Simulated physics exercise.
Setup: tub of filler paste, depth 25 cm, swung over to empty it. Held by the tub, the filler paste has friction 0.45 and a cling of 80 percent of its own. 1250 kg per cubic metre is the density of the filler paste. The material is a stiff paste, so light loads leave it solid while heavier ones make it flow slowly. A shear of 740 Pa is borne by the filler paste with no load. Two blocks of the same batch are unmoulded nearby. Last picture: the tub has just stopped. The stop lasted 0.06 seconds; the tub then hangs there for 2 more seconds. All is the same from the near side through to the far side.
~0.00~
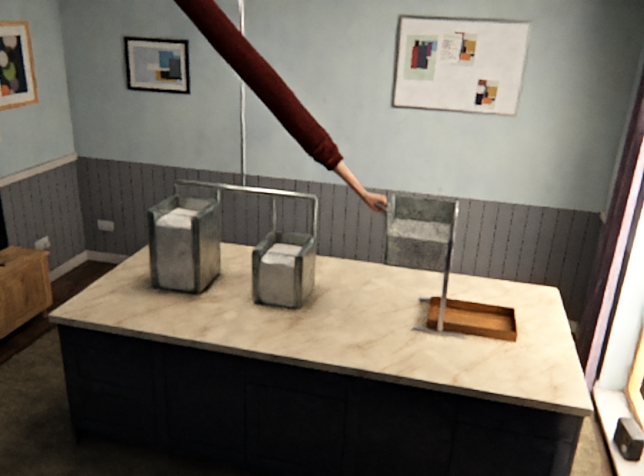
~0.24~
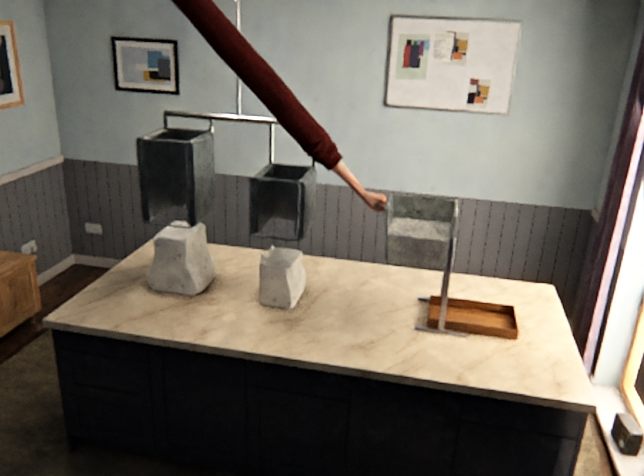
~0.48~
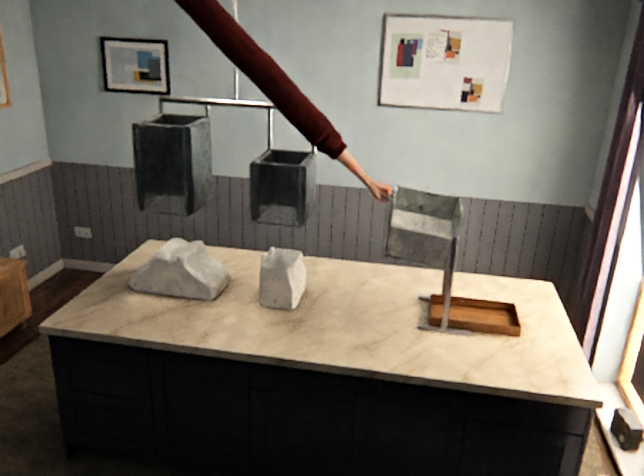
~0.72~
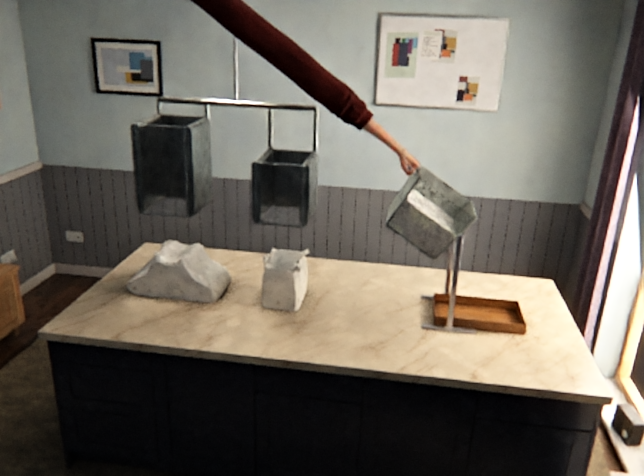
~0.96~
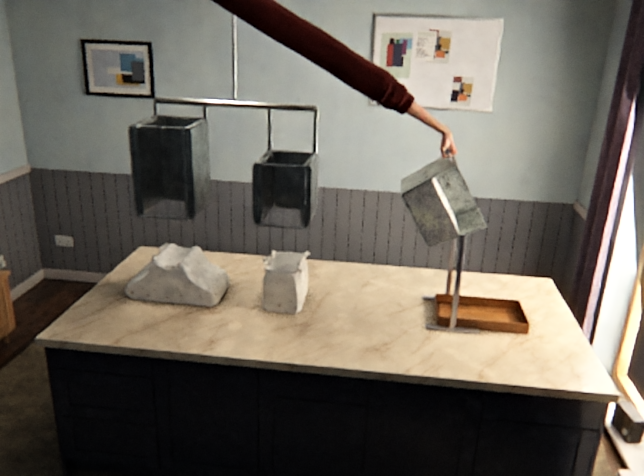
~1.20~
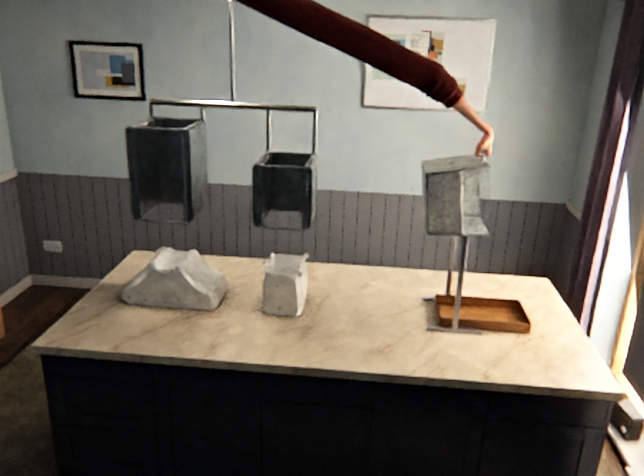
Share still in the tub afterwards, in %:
Around 100 %.
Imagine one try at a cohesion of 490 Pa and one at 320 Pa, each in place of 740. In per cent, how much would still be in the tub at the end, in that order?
The answers, in order, are 80 % and 60 %.
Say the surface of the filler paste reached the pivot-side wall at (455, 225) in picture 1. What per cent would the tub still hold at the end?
It would be near 70 %.
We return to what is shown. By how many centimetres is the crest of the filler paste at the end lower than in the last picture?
4 cm or so.
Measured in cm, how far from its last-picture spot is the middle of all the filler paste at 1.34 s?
Roughly 1 centimetres.
After 1.34 s, the tub is at 83 degrees and holds 100 %.
After 1.51 s, the tub is at 83 degrees and holds 100 %.
After 1.68 s, the tub is at 83 degrees and holds 100 %.
After 1.85 s, the tub is at 83 degrees and holds 100 %.
After 3.20 s, the tub is at 83 degrees and holds 100 %.
